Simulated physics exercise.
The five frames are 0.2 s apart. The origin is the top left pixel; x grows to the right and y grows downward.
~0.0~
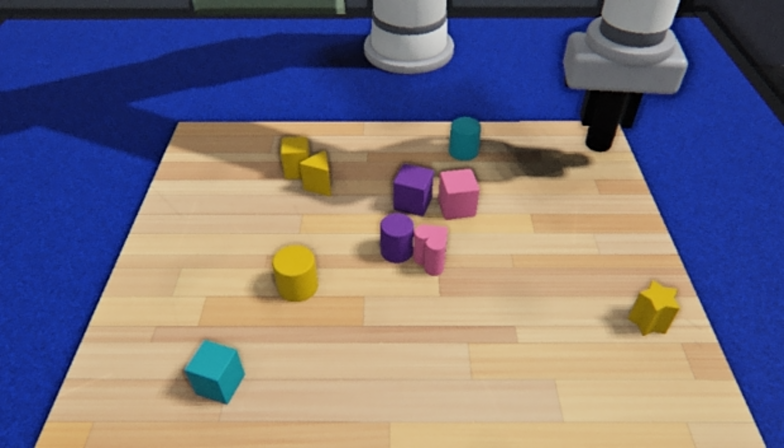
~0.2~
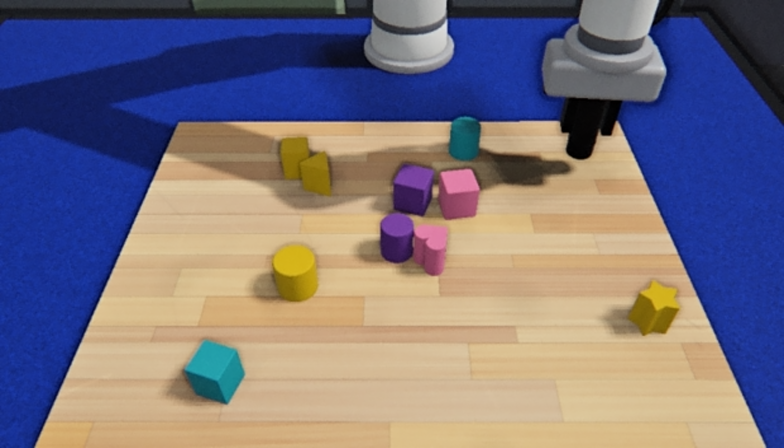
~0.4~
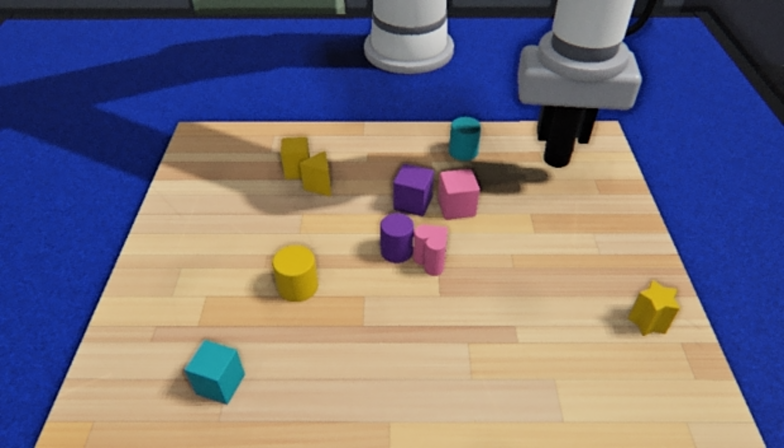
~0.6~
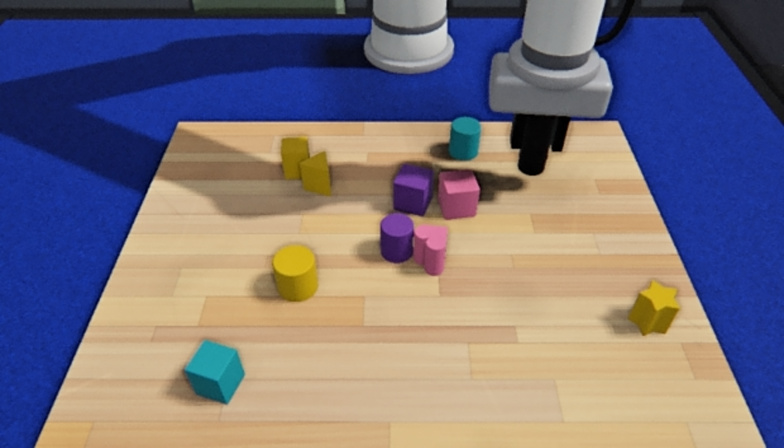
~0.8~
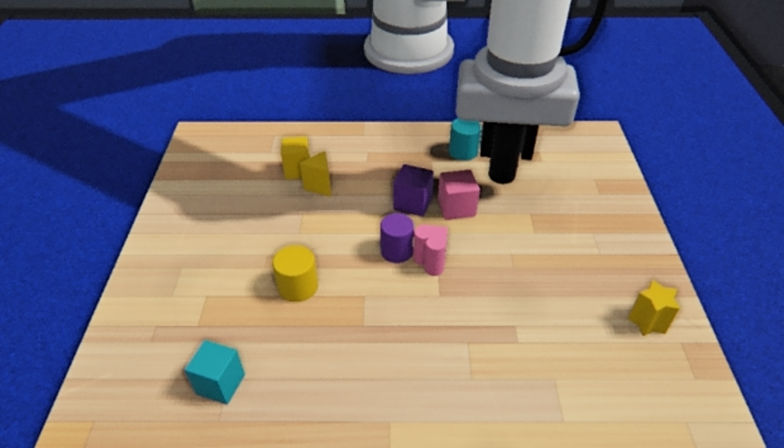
Robot arm with a black rod moving steadily left and slightly nearer over a wooden board of coloured blocks, which stay still.
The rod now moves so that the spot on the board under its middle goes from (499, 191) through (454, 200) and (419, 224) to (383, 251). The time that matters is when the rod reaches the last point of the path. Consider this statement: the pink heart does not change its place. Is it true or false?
Answer: False.
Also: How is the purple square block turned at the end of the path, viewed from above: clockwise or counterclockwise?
Bird's-eye view: Clockwise.
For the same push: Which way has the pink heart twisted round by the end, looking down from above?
It goes round opposite to clock hands.
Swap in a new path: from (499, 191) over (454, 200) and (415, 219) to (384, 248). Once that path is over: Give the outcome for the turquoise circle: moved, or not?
It is not moved.
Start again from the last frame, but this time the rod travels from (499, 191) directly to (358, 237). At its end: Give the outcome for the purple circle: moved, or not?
My prediction: It moves.
On the path given first. One third of the way, rod (455, 185); pink square block (442, 191), turned 50° anticlockwise.
Two thirds of the way, rod (419, 209); purple circle (389, 231); purple square block (404, 176), turned 20° clockwise; pink heart (434, 242), turned 20° anticlockwise; pink square block (423, 220), turned 90° anticlockwise.
At the end, rod (382, 237); purple circle (375, 248); purple square block (404, 176), turned 20° clockwise; pink heart (440, 253), turned 45° anticlockwise; pink square block (421, 232), turned 120° anticlockwise.
